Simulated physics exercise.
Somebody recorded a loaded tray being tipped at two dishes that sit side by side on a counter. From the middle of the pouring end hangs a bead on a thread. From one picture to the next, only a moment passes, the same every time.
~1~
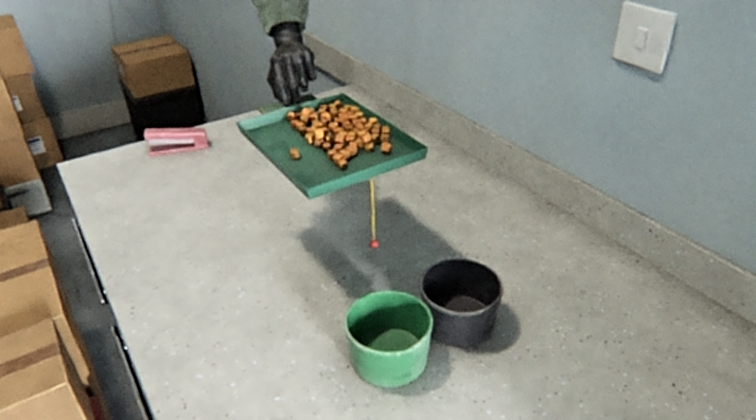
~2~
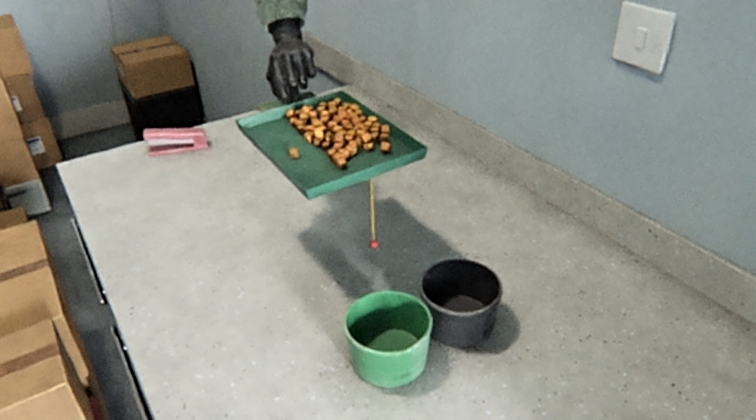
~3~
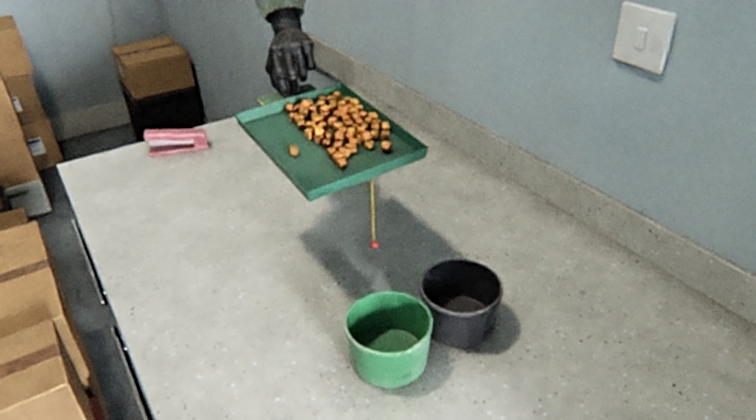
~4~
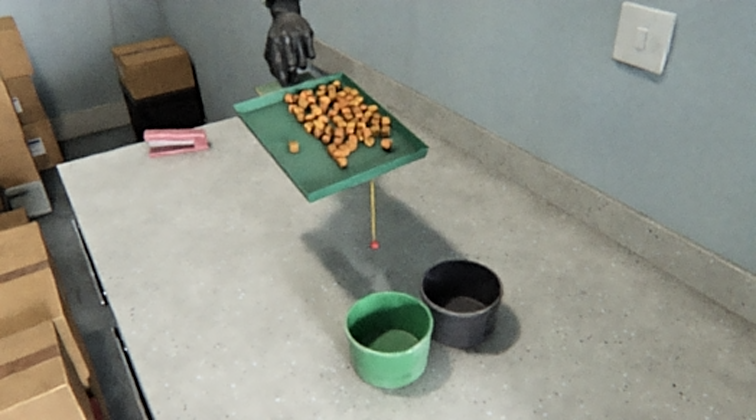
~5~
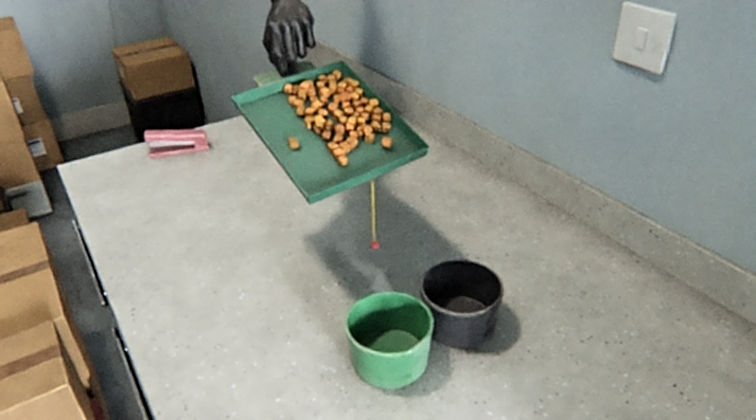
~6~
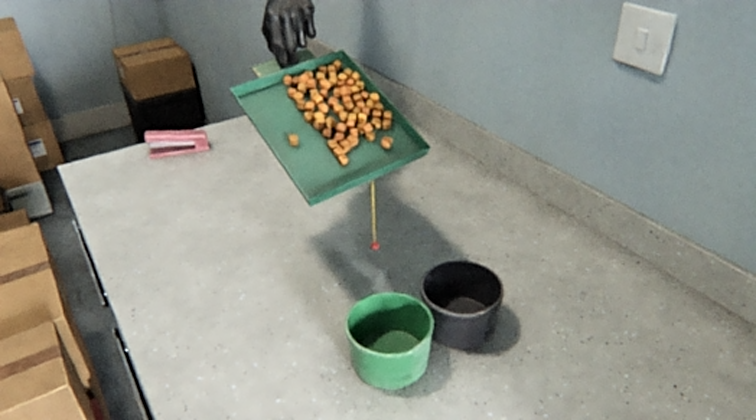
On a speckled grey counter, a black-gloved hand holds a green tray of brown cubes level above a green dish and a black dish, a bead hanging from its near edge. The hand then gradually raises the far end, tilting the tray toward its near left corner while the cubes keep their places.
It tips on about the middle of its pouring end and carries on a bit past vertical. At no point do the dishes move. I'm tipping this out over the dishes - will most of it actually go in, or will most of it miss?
Most of it will miss.
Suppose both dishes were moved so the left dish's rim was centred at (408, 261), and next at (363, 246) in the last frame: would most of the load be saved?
Well, a minority share the first time and a minority share the next.
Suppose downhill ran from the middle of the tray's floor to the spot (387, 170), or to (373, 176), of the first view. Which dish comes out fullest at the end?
First place: The dish to the right; second place: The dish to the right.
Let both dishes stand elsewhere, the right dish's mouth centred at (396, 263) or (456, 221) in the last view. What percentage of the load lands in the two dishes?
Close to 80 in a hundred, then close to 0 in a hundred.
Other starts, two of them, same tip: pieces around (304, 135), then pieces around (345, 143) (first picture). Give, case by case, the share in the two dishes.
You'd get near 20 percent first and near 30 percent after that.
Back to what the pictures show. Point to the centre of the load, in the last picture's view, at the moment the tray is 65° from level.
The load is centred near (348, 164).
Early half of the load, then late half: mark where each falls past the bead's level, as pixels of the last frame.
First around (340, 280), afterwards around (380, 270).
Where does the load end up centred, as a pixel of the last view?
Resting centre, last frame: Roughly (358, 328).
Shortly afterwards, tray tipped steeply; all but a few on the tray; a little in the air.
Next, tray tipped past a quarter turn; the bulk on the tray; a little outside both; only a few in the air.
Some moments later, tray tipped past a quarter turn; a little in the left dish; a little in the right dish; the bulk outside both.
In the end, tray tipped past a quarter turn; a little in the left dish; a little in the right dish; the bulk outside both.
